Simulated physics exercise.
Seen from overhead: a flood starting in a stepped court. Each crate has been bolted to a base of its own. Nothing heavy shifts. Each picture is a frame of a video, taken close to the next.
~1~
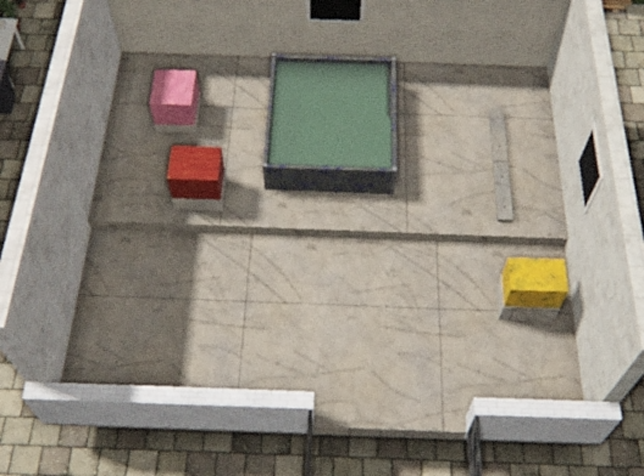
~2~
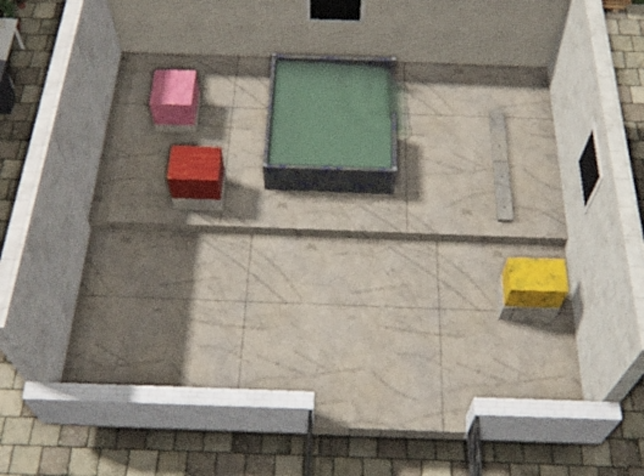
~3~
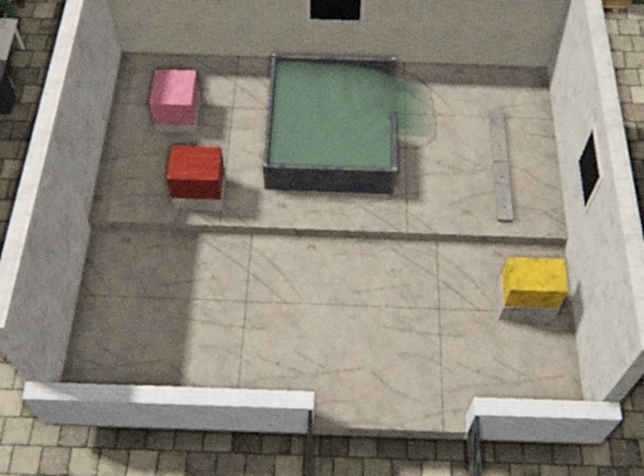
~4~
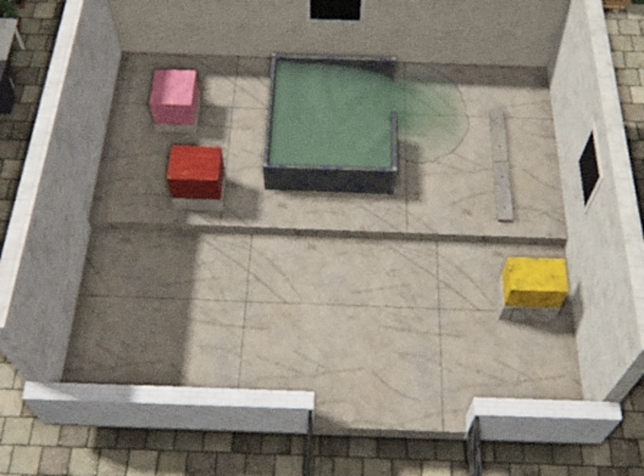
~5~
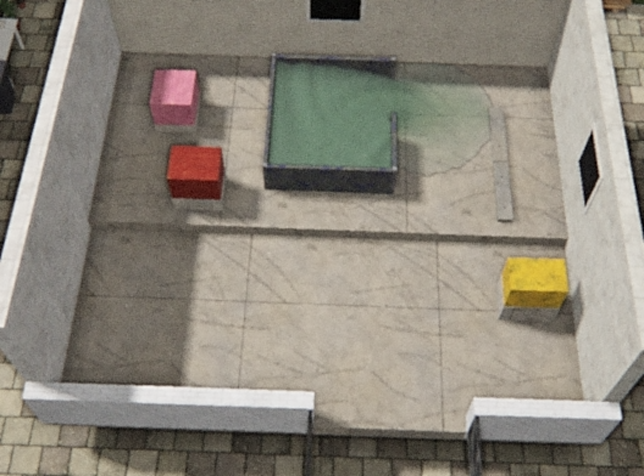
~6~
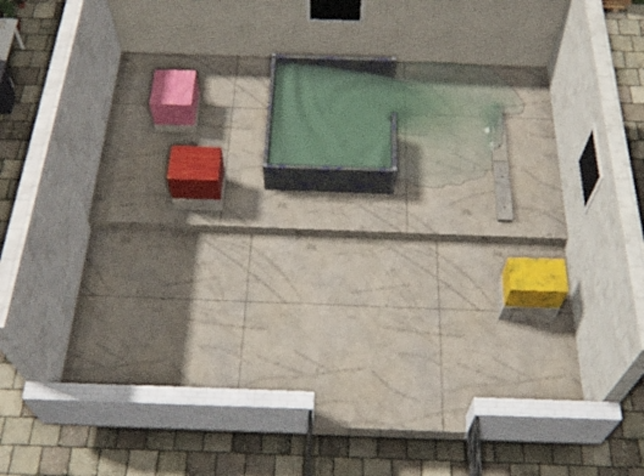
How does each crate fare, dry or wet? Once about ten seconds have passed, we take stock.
The pink crate is spared. The yellow crate is spared. The red crate is spared.
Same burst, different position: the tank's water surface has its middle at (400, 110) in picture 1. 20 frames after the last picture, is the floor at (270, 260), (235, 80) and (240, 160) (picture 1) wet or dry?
First unwetted; next unwetted; last unwetted.
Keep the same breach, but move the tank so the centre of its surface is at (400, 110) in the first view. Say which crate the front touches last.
The red one.
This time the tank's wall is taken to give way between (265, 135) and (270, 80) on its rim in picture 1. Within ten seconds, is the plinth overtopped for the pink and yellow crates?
As I see it, pink is doused and yellow stays clear.
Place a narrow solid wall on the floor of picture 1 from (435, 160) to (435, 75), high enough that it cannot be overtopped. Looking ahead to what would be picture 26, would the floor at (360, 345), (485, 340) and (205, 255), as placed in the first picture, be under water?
First inundated, then inundated, then unwetted.
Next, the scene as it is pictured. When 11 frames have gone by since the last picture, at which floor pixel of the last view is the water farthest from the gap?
Best guess: Near (560, 268).
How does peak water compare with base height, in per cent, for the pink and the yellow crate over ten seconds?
The first reaches around 10 in a hundred, the second around 70.
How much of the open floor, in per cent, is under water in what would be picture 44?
My estimate is roughly 55 percent.
A moment on, water covers 15 % of the floor; the pink crate not reached, the yellow crate not reached, the red crate not reached.
Next, water covers 20 % of the floor; the pink crate not reached, the yellow crate water round its plinth, the red crate not reached.
Then, water covers 25 % of the floor; the pink crate not reached, the yellow crate water round its plinth, the red crate not reached.
Later, water covers 55 % of the floor; the pink crate not reached, the yellow crate water round its plinth, the red crate not reached.
In the end, water covers 80 % of the floor; the pink crate stayed above the water, the yellow crate stayed above the water, the red crate stayed above the water.
